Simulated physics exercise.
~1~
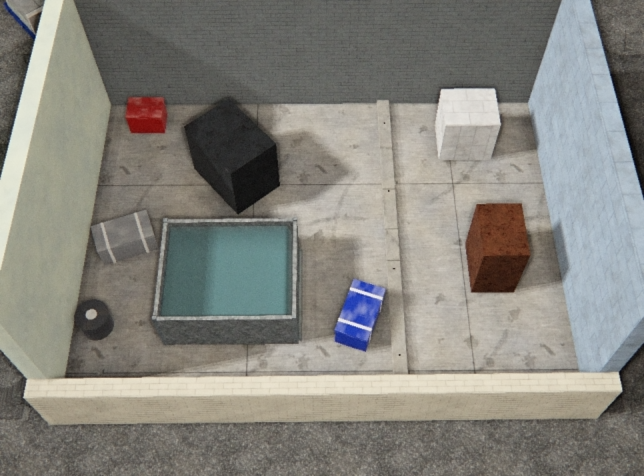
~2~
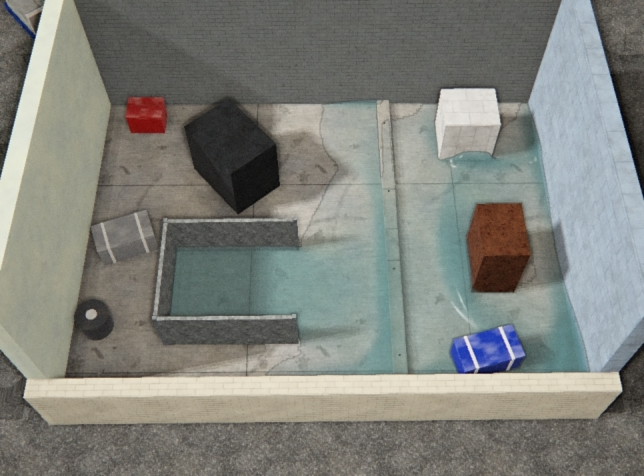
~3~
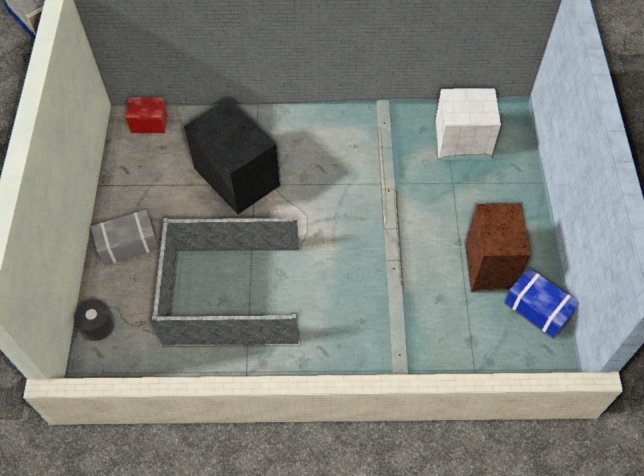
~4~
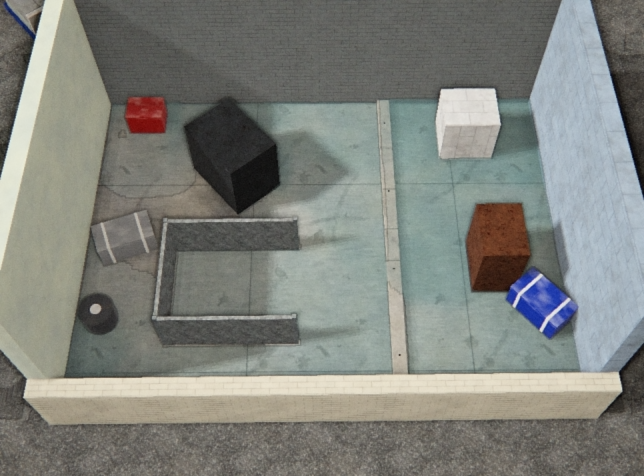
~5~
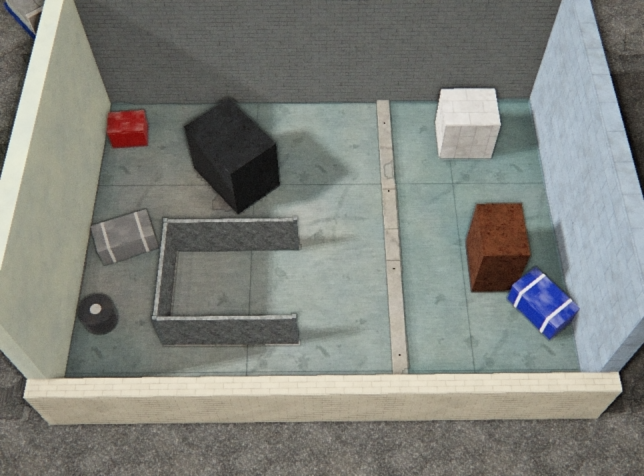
The clip shows a walled concrete pad where the right side of a water tank opens and water spreads out, carrying a blue trunk over a low kerb to rest beside a brown block, while a red chest later shifts slightly left and stays behind the kerb.
